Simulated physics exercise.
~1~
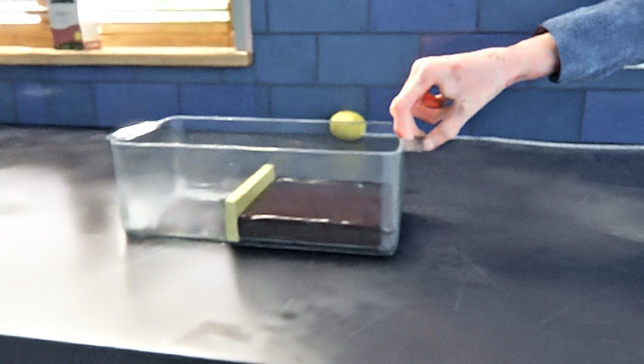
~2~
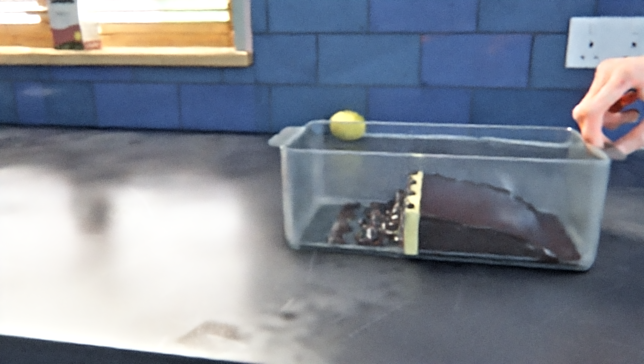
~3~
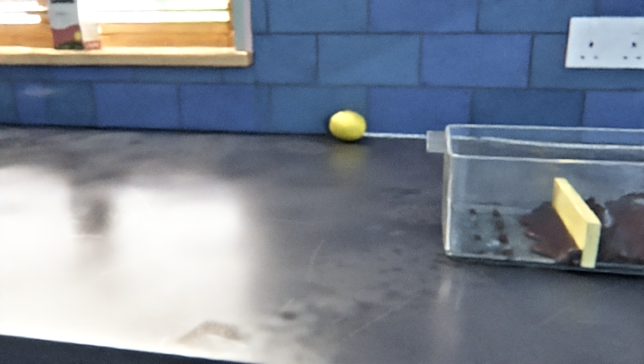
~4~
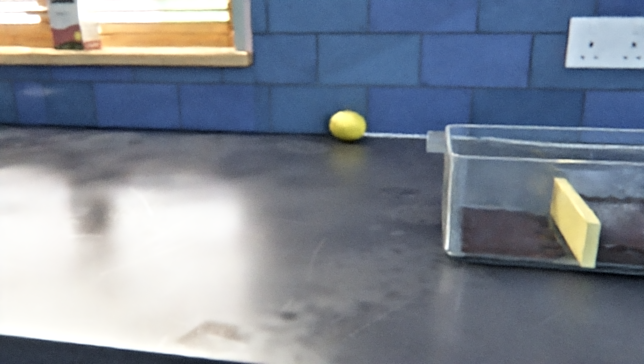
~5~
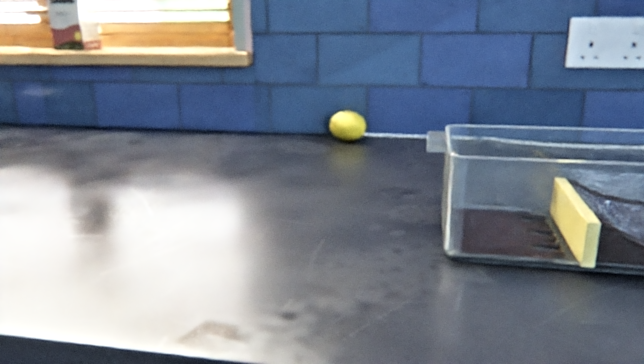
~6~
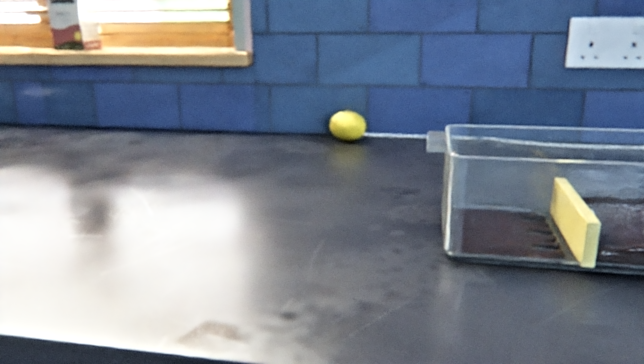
To begin with, a hand grips the right end of a clear, two-part food box on a dark counter, with dark coffee lying to the right of a pale yellow divider. The hand slides the box to the right, past a small yellow-green fruit that stays by the blue tiled wall. As it travels, the coffee banks up against the divider and some spills into the left part. The box stops partly out of view, and the coffee sloshes on before calming. Finally, the divider still stands upright, with a shallow dark layer on its left.
